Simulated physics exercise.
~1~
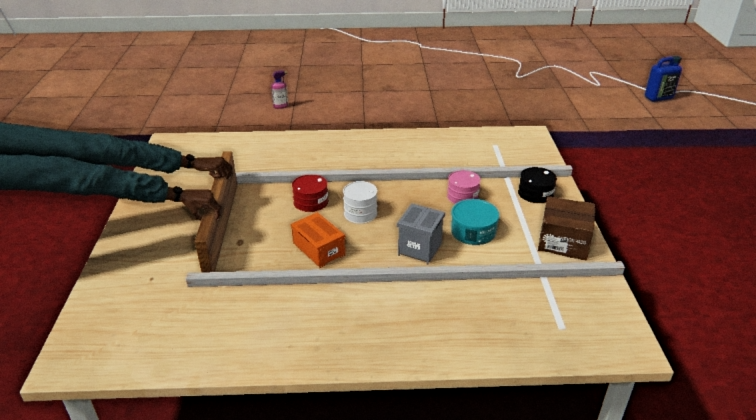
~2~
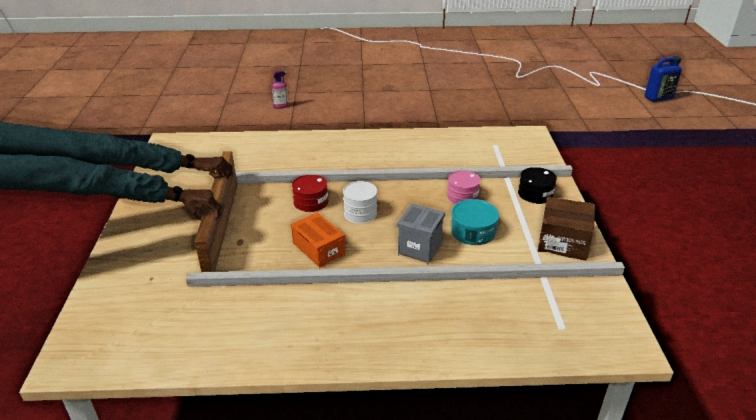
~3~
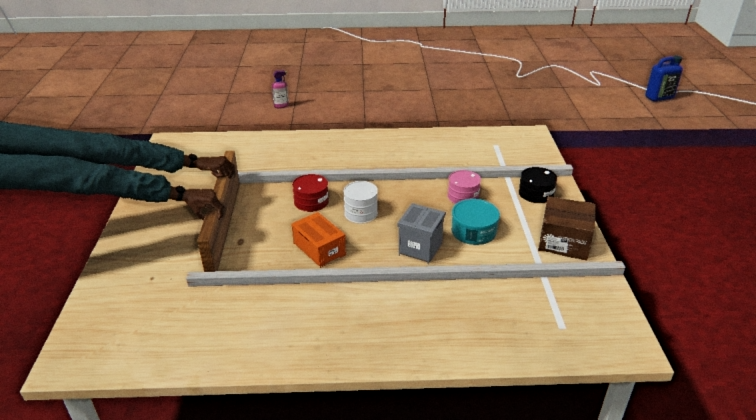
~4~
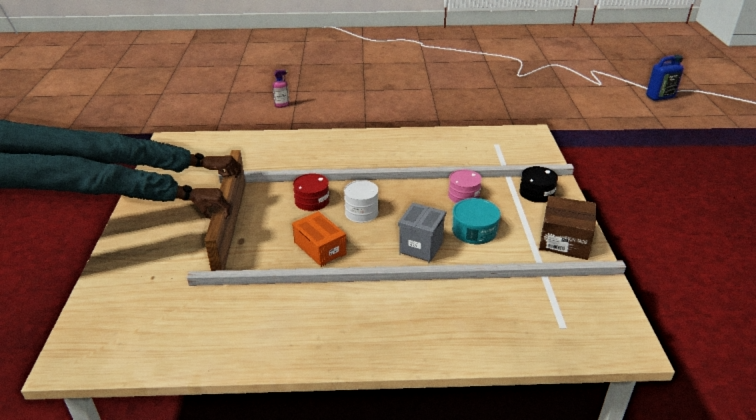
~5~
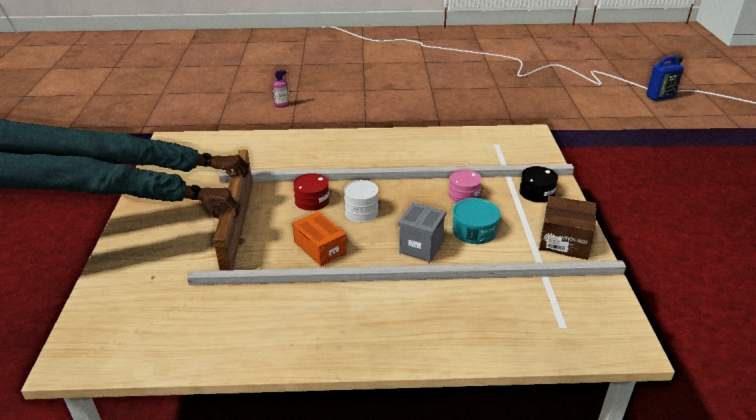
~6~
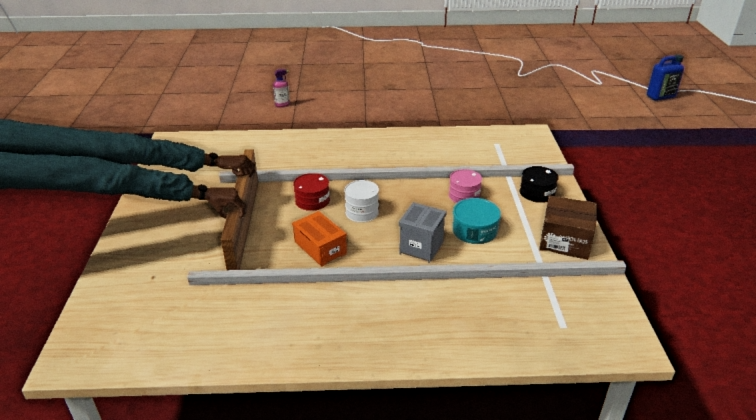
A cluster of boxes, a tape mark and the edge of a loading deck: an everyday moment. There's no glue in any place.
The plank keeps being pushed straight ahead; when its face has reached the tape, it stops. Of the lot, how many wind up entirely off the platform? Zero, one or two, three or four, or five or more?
Entirely off: One or two.
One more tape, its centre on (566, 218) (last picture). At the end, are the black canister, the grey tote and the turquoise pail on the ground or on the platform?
I'd say the black canister gets knocked off, the grey tote gets knocked off and the turquoise pail gets knocked off.
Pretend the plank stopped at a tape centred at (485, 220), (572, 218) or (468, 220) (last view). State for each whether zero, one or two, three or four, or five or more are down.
In the order of the places given: None at all; five or over; no fall at all.
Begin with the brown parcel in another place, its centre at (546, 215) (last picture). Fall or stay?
Started there, the object drops over the edge.
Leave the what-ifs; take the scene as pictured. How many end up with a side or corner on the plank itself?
It is in contact with 3.
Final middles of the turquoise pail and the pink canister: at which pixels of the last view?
The turquoise pail settles near (580, 213); as for the pink canister, near (566, 184).
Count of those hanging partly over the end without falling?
Count of overhanging things: 1.
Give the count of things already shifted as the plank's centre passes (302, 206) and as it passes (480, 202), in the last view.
In order, the tallies are 2 and 8.
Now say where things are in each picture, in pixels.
Brown parcel (567, 228); black canister (537, 185); turquoise pail (474, 222); plank (219, 210); tape (522, 220), in the first picture.
Black canister (537, 185); grey tote (421, 234), in the second picture.
Turquoise pail (475, 222); orange tote (319, 239), in the third picture.
Brown parcel (568, 227); red canister (311, 192), in the fourth picture.
Black canister (539, 184); plank (235, 208), in the fifth picture.
Brown parcel (568, 227); black canister (539, 184); turquoise pail (476, 221); plank (242, 208); tape (524, 219), in the sixth picture.
Soon after, none off yet; brown parcel at rest near (568, 227); black canister at rest near (539, 184); turquoise pail at rest near (476, 221).
Then, none off yet; brown parcel at rest near (568, 227); black canister at rest near (539, 184); turquoise pail moved a little near (486, 218).
Further on, none off yet; brown parcel moved a little near (575, 226); black canister moved a little near (548, 184); turquoise pail moved about its own width near (527, 213).
By the end, the number that fall off is one or two; fallen, black canister and brown parcel.
